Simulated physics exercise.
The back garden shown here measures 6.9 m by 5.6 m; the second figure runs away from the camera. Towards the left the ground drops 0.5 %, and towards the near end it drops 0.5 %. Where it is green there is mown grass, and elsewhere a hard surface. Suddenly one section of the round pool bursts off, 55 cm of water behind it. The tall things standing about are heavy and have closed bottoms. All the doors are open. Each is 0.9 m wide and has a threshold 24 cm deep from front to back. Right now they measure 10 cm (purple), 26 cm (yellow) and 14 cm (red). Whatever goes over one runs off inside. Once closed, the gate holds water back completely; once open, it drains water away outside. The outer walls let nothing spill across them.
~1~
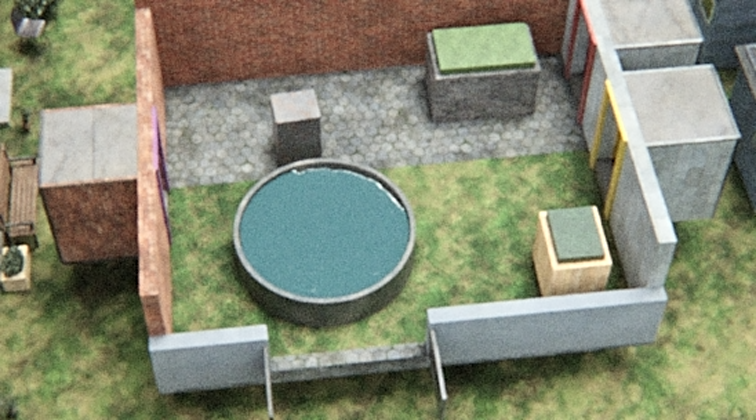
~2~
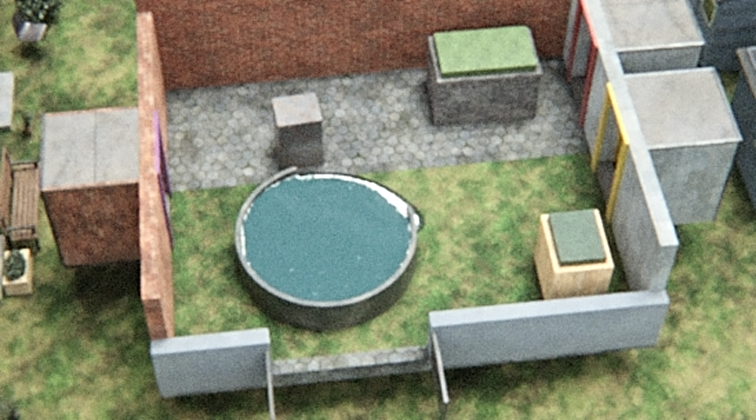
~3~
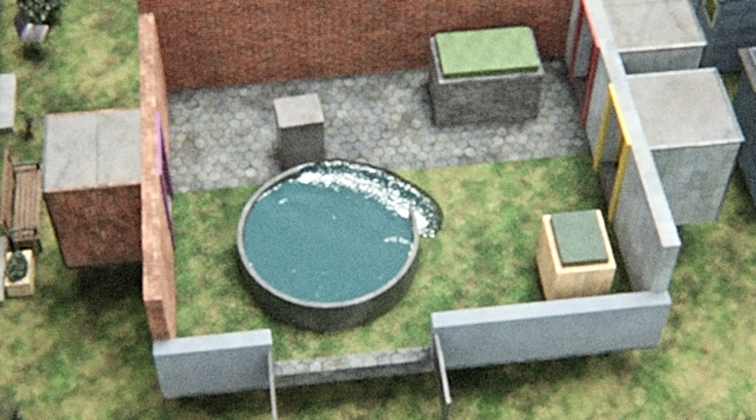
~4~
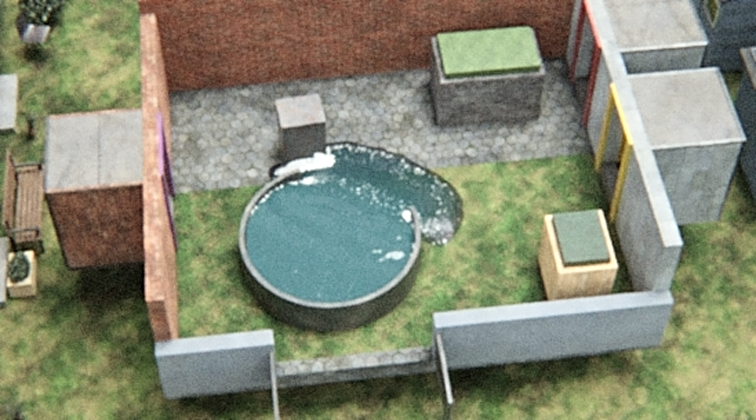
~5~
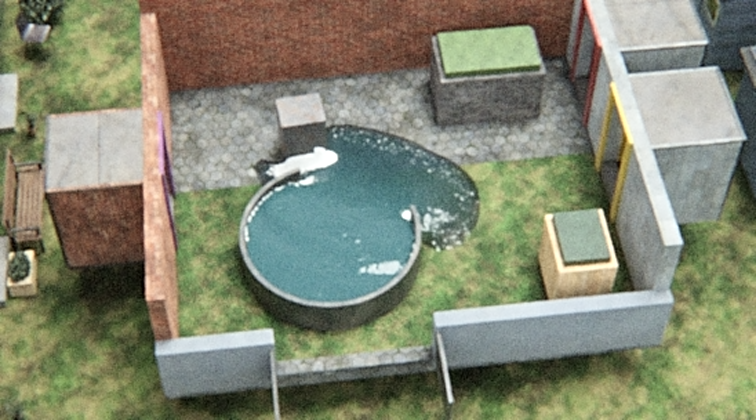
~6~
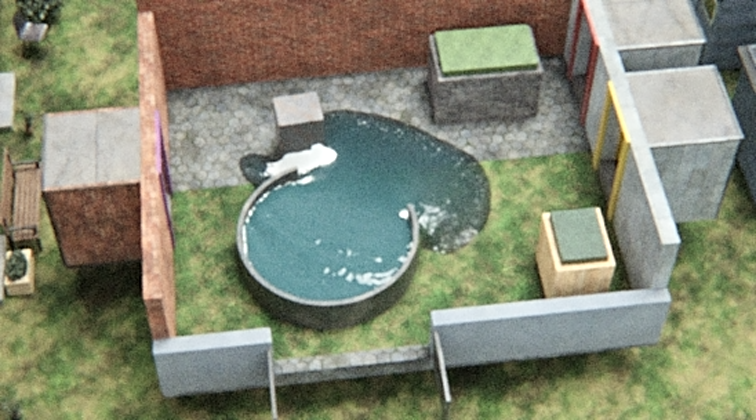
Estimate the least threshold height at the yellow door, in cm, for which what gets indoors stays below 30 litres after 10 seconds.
Close to 7 cm is just enough.
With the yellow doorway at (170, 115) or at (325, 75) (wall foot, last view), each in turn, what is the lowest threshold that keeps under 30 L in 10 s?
Around 12.5 and 15 cm respectively.
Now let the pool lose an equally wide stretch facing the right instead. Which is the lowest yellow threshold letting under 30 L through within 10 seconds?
Estimate: Near 16 cm.
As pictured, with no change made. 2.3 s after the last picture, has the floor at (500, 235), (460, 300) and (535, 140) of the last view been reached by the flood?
Point by point, the first is awash, the second spared and the third awash.
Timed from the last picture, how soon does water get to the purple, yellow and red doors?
Purple at 1.5 s, yellow at 2.0 s and red at 1.2 s.
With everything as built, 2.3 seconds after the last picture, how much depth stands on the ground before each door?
In cm: Purple 6, yellow 8, red 14.
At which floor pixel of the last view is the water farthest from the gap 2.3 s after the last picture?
Near pixel (561, 54).
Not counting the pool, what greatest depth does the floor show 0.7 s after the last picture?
Max depth: About 31 cm.
Then, 0.7 s after the last picture water covers 35 % of the floor, deepest (31 cm) near (315, 166); it has not reached the yellow door.
Then, 2.3 s after the last picture water covers 65 % of the floor, deepest (30 cm) near (561, 54); 8 cm at the yellow door, 0 litres in over its 26 cm threshold.
Then, 9.3 s after the last picture water covers 100 % of the floor, deepest (12 cm) near (178, 370); 8 cm at the yellow door, 0 litres in over its 26 cm threshold.
At the yellow door as built, the water peaked near 11 cm, 4.3 s after the last picture.
Run again over the same 10 s with other heights there, 38 litres in over 6.5 cm, 13 litres over 8.5 cm. The limit of 30 litres is kept from about 7 cm up.
